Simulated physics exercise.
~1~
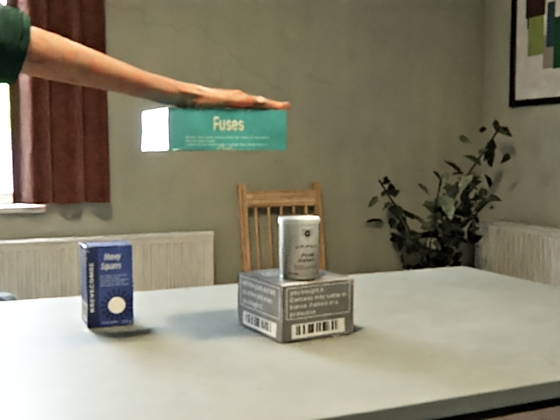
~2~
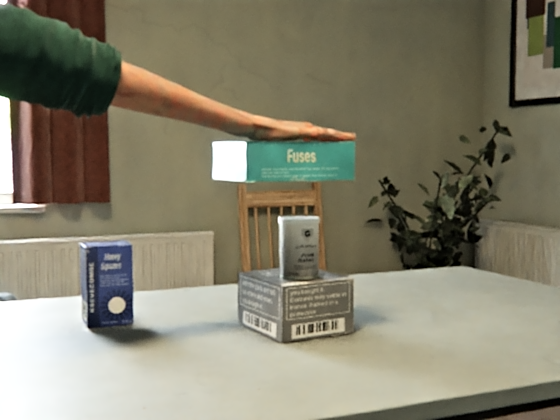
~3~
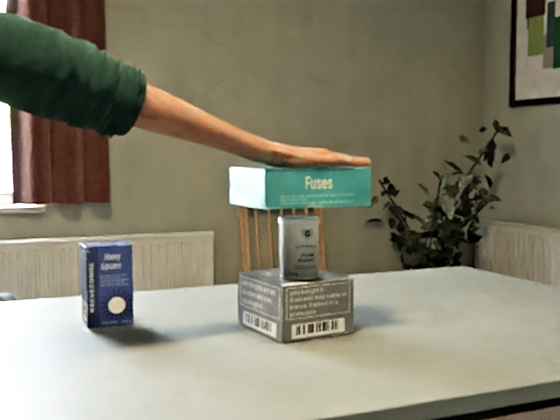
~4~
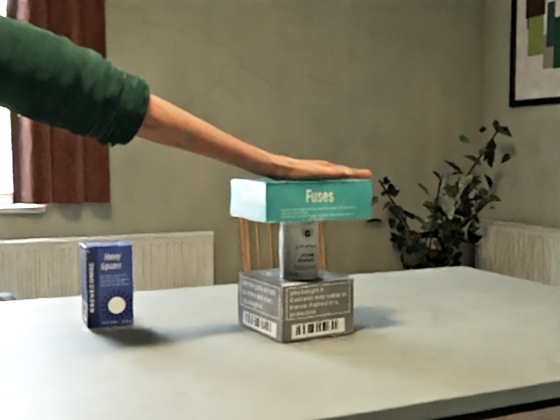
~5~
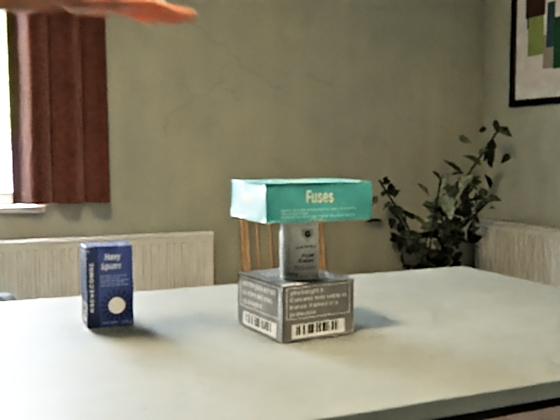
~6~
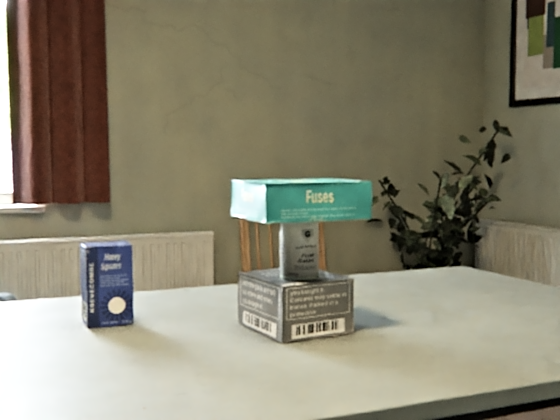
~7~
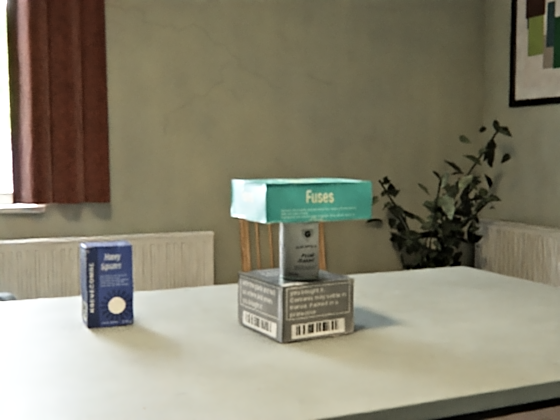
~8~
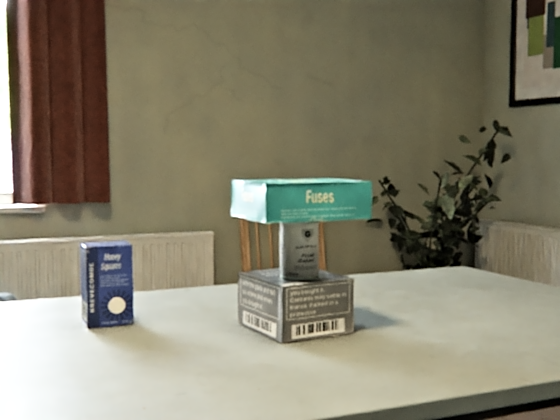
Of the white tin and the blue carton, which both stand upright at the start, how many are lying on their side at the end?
None of them are. The white tin still stands upright beneath the turquoise box, and the blue carton still stands on the table to the left.
A turquoise box labelled Fuses is carried to the right by a hand from a green-sleeved arm, above a table where a white tin stands on a grey box and a blue carton stands off to the left. The hand brings the box over the tin and lowers it. The box comes to rest flat across the top of the tin. The hand then lets go and draws back out of view. Nothing shifts afterwards, and the pile stays balanced, with the blue carton still upright beside it.
